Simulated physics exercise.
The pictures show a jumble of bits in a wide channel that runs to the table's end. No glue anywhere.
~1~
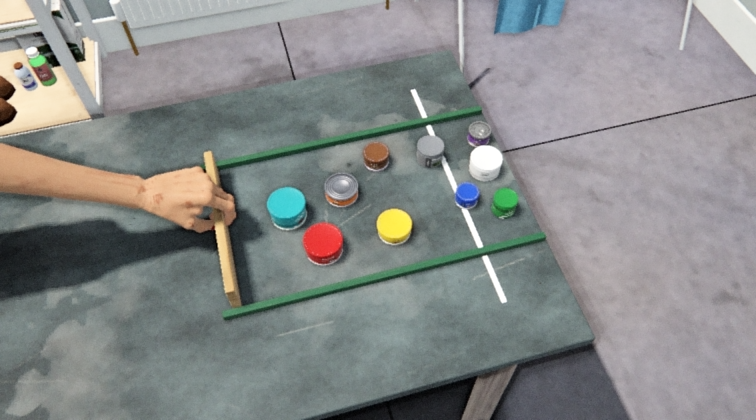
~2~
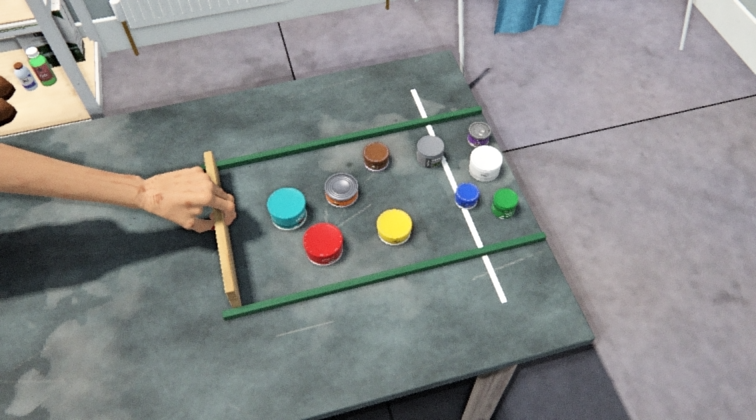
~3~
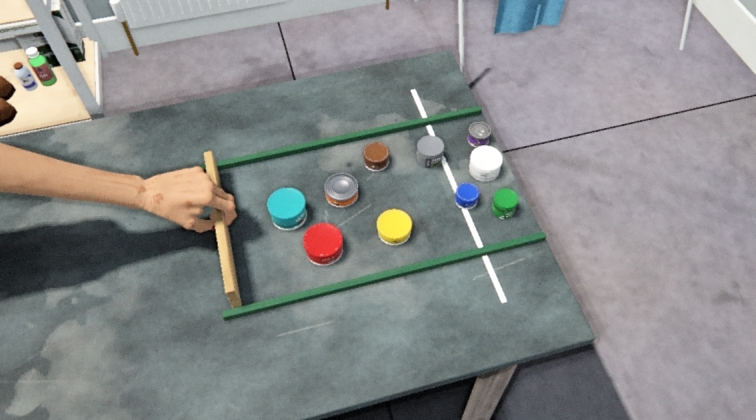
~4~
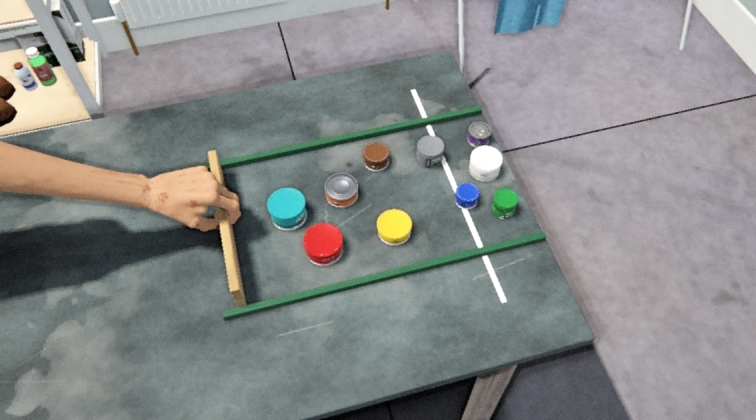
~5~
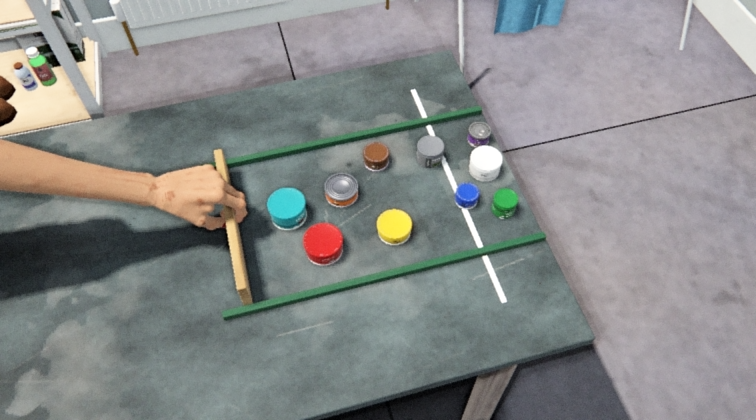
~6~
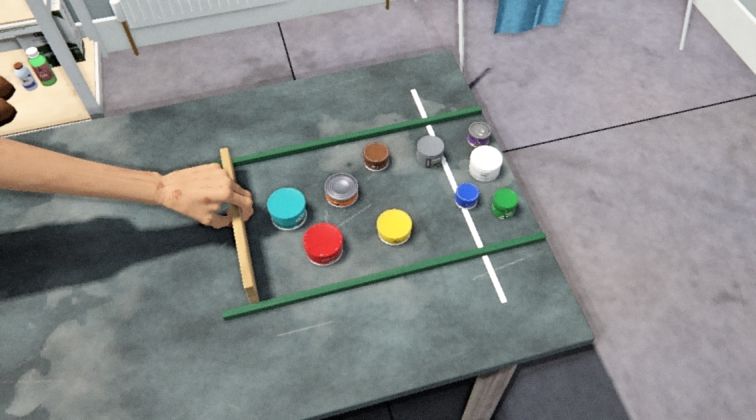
We see a jumble of colourful tins and tubs lying still between two green strips on a table, while a hand holding a wooden board at the left stays nearly motionless, then slides it slightly right towards them.
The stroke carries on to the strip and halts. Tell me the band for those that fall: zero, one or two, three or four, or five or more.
The number that fall off is one or two.
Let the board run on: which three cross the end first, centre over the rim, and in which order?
In order: The green tub, then the purple tin, then the yellow tin.
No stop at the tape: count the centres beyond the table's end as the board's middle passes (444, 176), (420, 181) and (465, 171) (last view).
The counts: 1, 0 and 3.
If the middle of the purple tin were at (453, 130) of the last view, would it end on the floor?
Then it survives.
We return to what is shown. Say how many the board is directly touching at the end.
4 of them.
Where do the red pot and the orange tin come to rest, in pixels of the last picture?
First (486, 209), then (458, 153).
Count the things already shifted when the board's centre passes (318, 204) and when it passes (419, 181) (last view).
By then 3, and 8.
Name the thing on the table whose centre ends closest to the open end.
Foremost is the yellow tin.
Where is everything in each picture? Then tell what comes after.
The first picture shows purple tin (479, 135); green tub (505, 204); white tub (485, 164); board (222, 226); tape (453, 184).
The second picture shows green tub (504, 204); brown pot (376, 157).
The third picture shows white tub (485, 164); grey tub (430, 152).
The fourth picture shows purple tin (479, 135); yellow tin (394, 228).
The fifth picture shows green tub (504, 204); turquoise tin (288, 209).
The sixth picture shows purple tin (479, 135); green tub (504, 204); white tub (485, 164); board (238, 222); tape (453, 184).
Soon after, none off yet; purple tin at rest near (479, 135); green tub at rest near (504, 204); white tub at rest near (485, 164).
By the end, the number that fall off is one or two; fallen, green tub and purple tin.
